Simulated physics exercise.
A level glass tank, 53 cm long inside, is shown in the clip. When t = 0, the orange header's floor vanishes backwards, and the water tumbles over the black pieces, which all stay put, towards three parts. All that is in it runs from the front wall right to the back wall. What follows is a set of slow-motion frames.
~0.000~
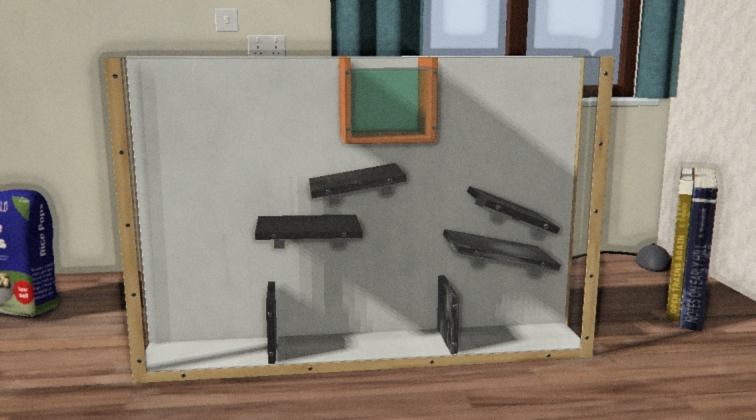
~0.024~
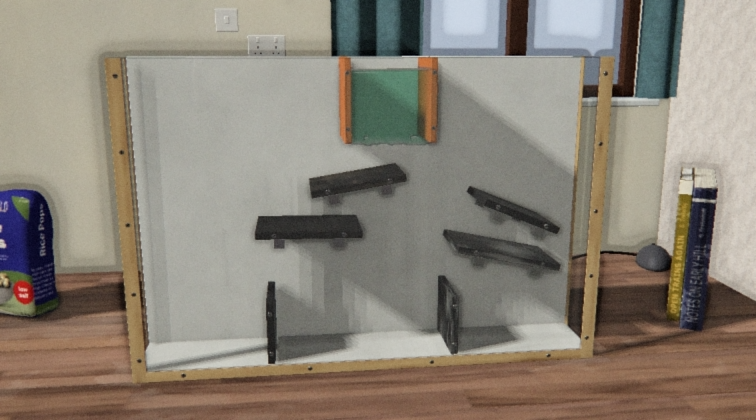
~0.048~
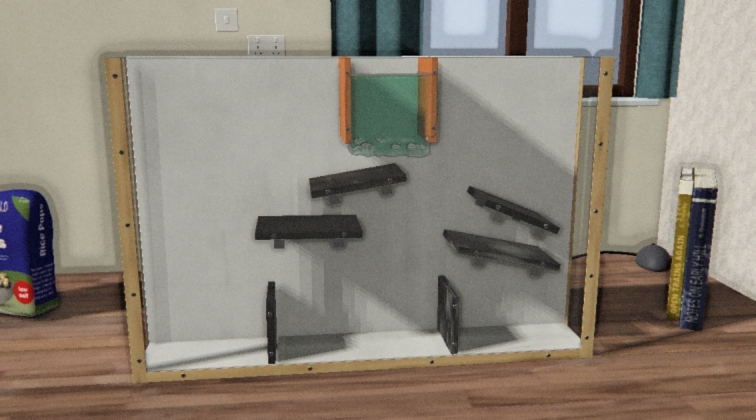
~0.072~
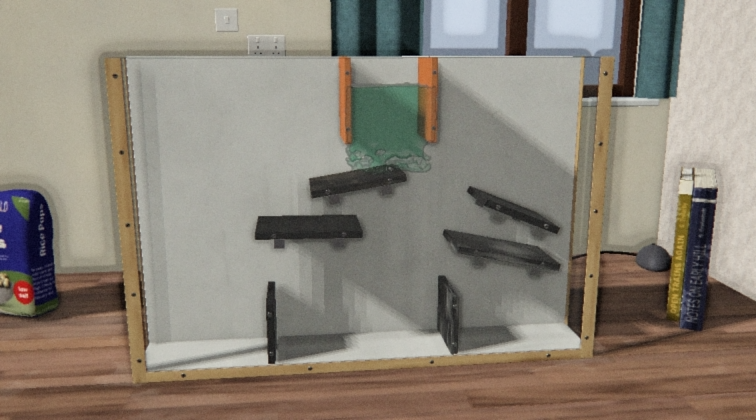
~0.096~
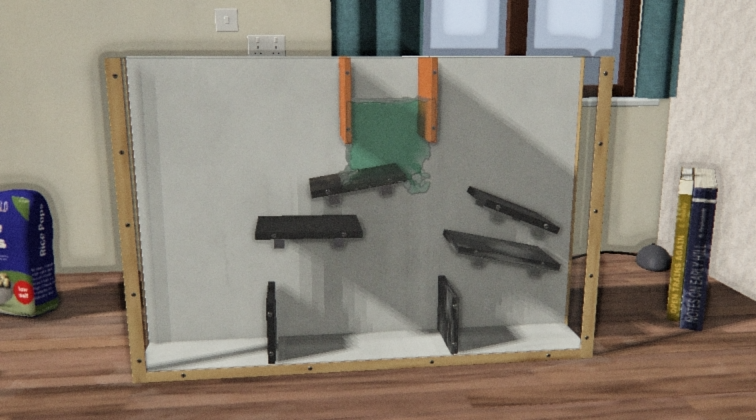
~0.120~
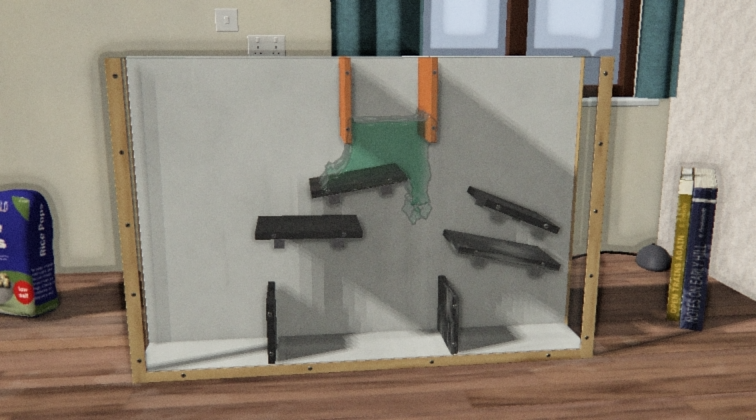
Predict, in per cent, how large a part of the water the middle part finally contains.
Some 30 percent of the water.
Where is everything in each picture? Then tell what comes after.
Bottom of the water (362, 138); top (399, 71); the piece under the header is centred near (359, 186); divider tops at (270, 305) and (456, 298), in the first picture.
Bottom of the water (396, 144); top (389, 72), in the second picture.
Bottom of the water (420, 155); top (361, 78), in the third picture.
Bottom of the water (420, 172); top (418, 88); below the header it spans (352, 152) to (429, 157), in the fourth picture.
Bottom of the water (415, 194); top (418, 103); below the header it spans (348, 177) to (429, 154), in the fifth picture.
Bottom of the water (415, 220); top (416, 123); below the header it spans (327, 185) to (430, 169), in the sixth picture.
Then, 0.22 s in, 17 per cent is down, the largest part in the middle part.
Then, 0.36 s in, 72 per cent is down, the largest part in the left part.
Then, 0.70 s in, 93 per cent is down, the largest part in the left part.
Finally, the split from left to right is 41, 28 and 30 per cent.
